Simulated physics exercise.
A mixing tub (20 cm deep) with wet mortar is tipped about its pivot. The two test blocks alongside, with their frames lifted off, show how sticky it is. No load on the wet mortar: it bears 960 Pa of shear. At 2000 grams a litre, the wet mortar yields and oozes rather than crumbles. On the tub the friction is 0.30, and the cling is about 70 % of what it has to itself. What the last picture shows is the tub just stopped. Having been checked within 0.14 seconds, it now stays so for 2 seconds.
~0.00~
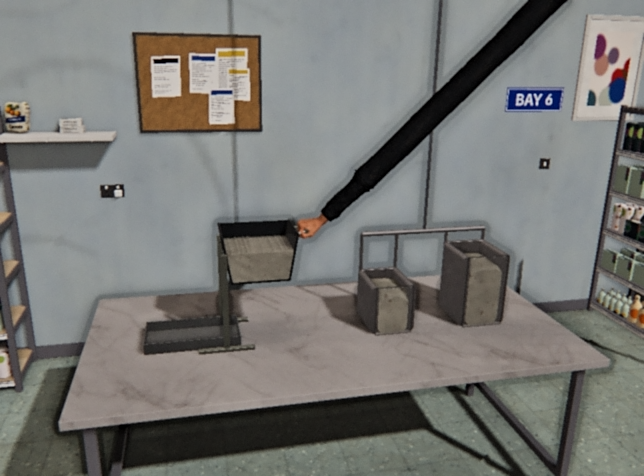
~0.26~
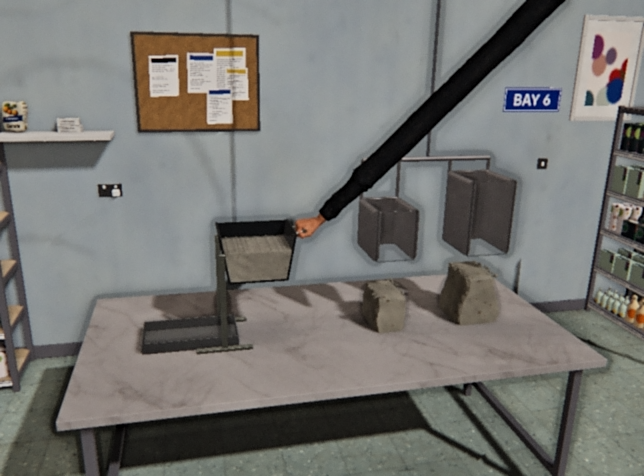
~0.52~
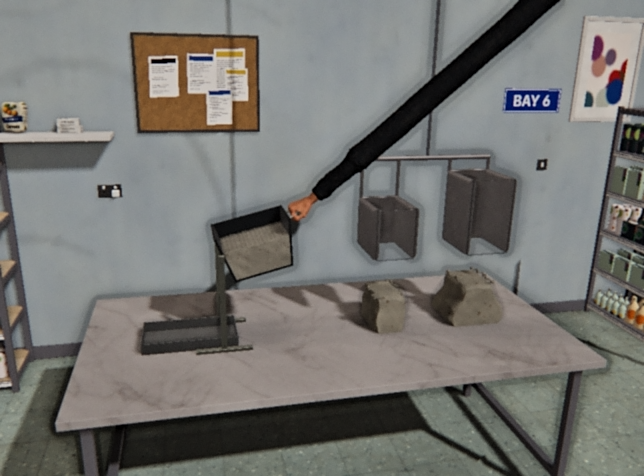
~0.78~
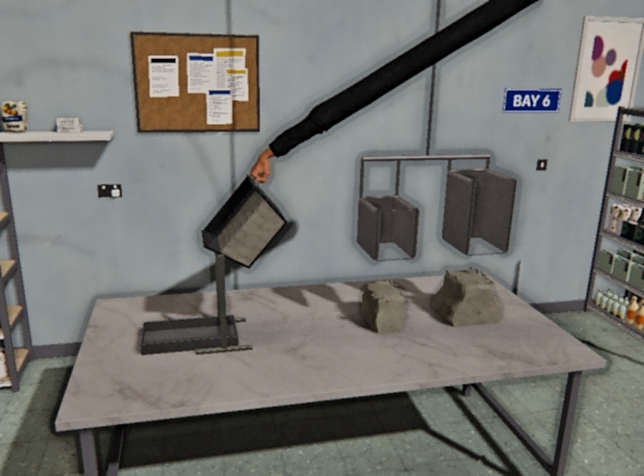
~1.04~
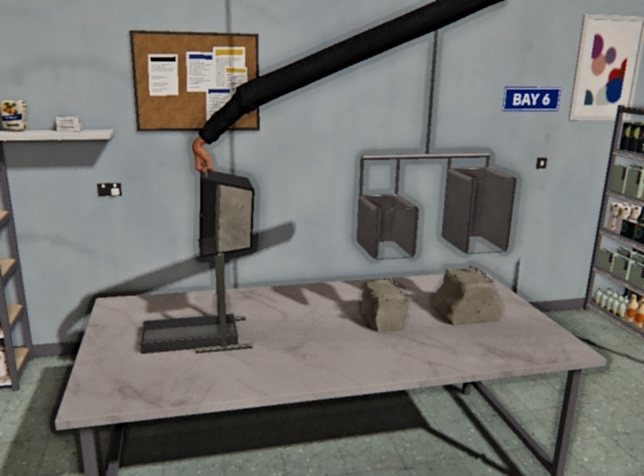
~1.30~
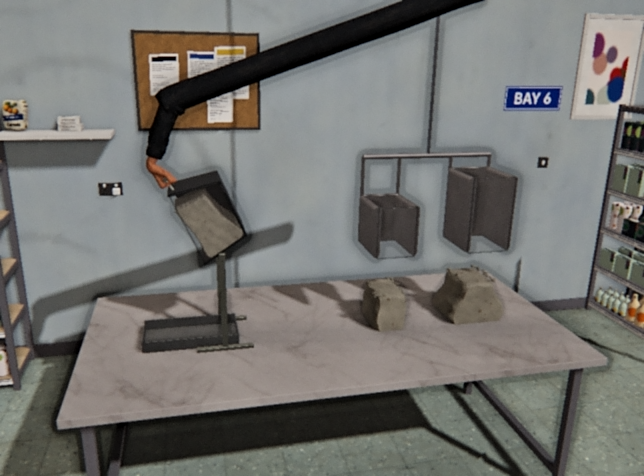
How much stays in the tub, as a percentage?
0 %.
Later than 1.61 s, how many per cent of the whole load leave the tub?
Share of load from then on: Approx. 0 %.
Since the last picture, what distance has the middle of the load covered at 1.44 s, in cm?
Some 13 cm.
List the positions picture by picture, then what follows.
Handle-side rim at (297, 234), tilt 0 degrees; top of the wet mortar at (253, 252); blocks stand 19 cm, 29 cm (left to right), in the first picture.
Handle-side rim at (295, 234), tilt 0 degrees; top of the wet mortar at (251, 252); blocks stand 18 cm, 24 cm (left to right), in the second picture.
Handle-side rim at (288, 219), tilt 14 degrees; top of the wet mortar at (286, 236); blocks stand 18 cm, 21 cm (left to right), in the third picture.
Handle-side rim at (253, 187), tilt 50 degrees; top of the wet mortar at (266, 202); blocks stand 18 cm, 21 cm (left to right), in the fourth picture.
Handle-side rim at (202, 181), tilt 87 degrees; top of the wet mortar at (220, 187); blocks stand 18 cm, 21 cm (left to right), in the fifth picture.
Handle-side rim at (169, 197), tilt 114 degrees; top of the wet mortar at (202, 198); blocks stand 18 cm, 21 cm (left to right), in the sixth picture.
After 1.44 s, the tub is at 114 degrees and holds 38 %.
After 1.61 s, the tub is at 114 degrees and holds 0 %.
After 1.78 s, the tub is at 114 degrees and holds 0 %.
After 1.95 s, the tub is at 114 degrees and holds 0 %.
After 3.30 s, at the end, the tub is at 114 degrees and holds 0 %.
